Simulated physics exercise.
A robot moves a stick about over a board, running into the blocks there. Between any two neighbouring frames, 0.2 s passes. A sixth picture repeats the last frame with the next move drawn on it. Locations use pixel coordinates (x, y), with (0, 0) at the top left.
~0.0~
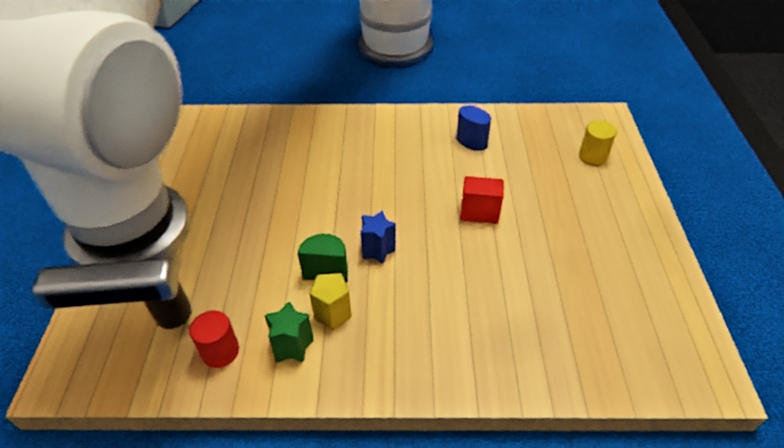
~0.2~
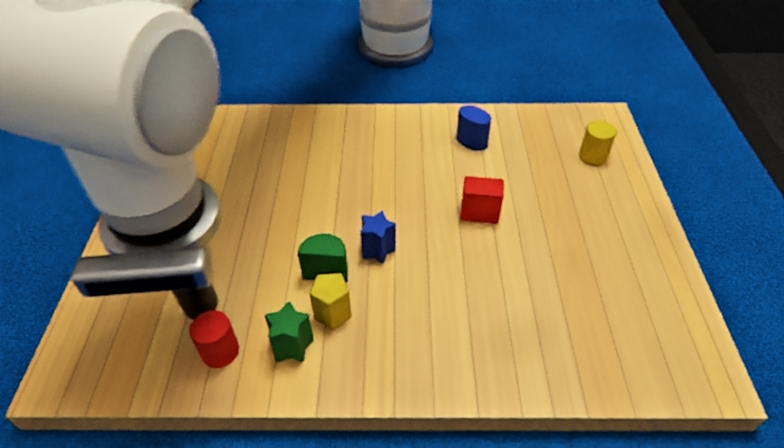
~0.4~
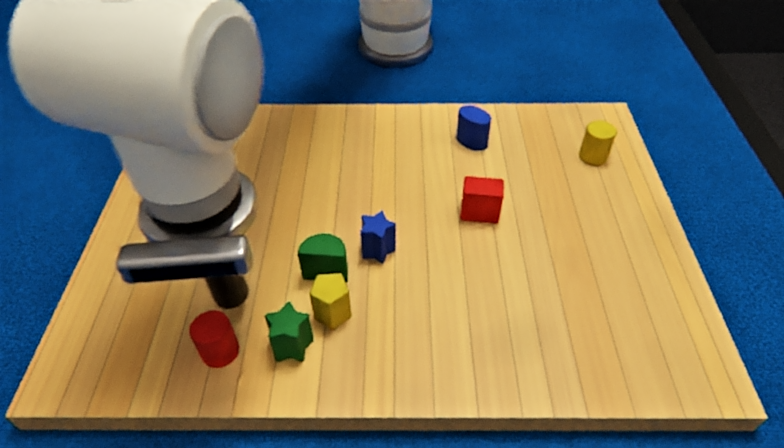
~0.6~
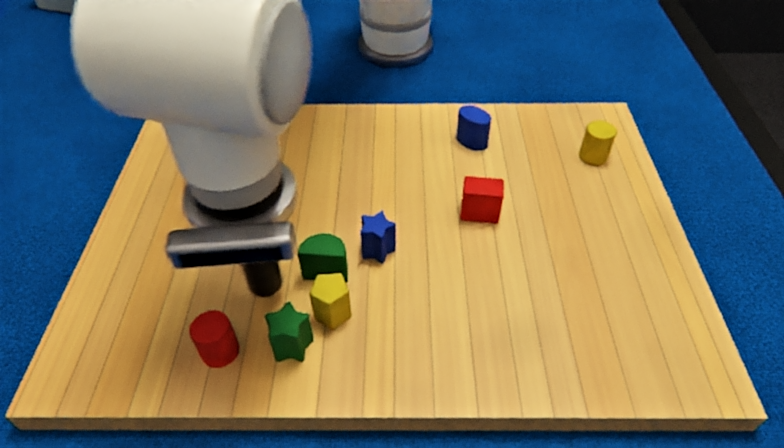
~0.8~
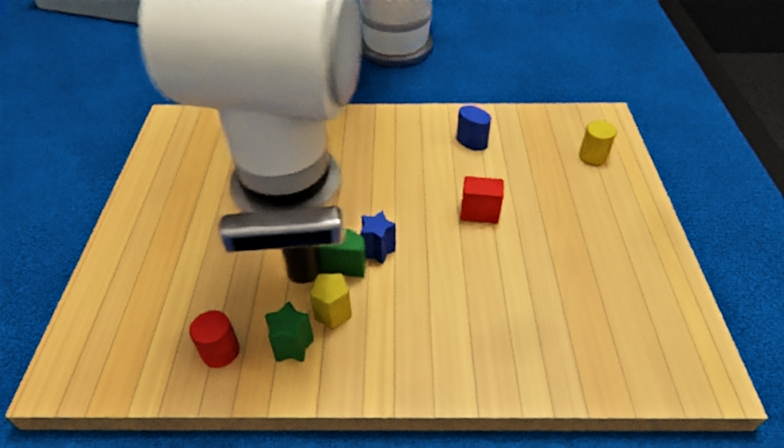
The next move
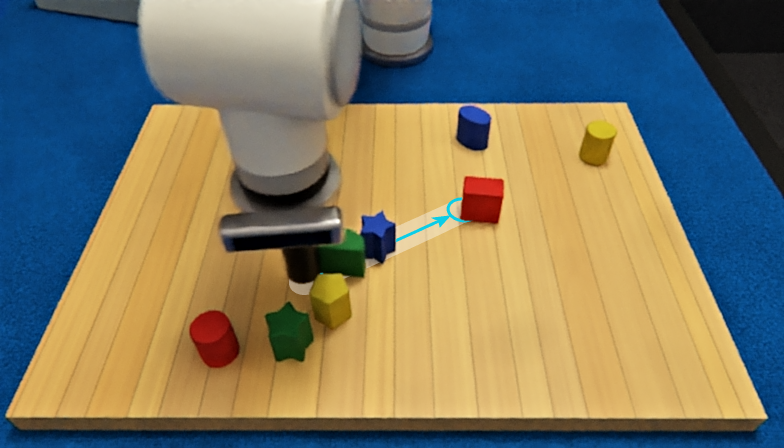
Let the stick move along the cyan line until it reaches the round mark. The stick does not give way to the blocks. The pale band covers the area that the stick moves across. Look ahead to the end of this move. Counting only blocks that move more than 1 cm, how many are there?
Total: Three-plus.
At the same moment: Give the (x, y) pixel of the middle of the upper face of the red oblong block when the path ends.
Its top centre is at about (534, 176).
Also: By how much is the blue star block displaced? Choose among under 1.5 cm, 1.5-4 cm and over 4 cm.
My prediction: Over 4 cm.
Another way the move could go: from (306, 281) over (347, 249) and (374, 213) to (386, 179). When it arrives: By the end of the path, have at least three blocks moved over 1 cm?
No, I don't think so.
The drawn path runs from (306, 281) to (463, 210).
The first path, step by step. One third of the way, stick (362, 245); green D-shaped block (390, 226), turned 70° clockwise; blue star block (414, 212), turned 35° anticlockwise.
Two thirds of the way, stick (415, 221); green D-shaped block (445, 206), turned 90° clockwise; blue star block (470, 196), turned 20° anticlockwise; red oblong block (494, 182).
At the end, stick (465, 199); yellow pentagon not moved; green D-shaped block (487, 197), turned 130° clockwise; blue star block (517, 199); red oblong block (534, 176), turned 50° anticlockwise.
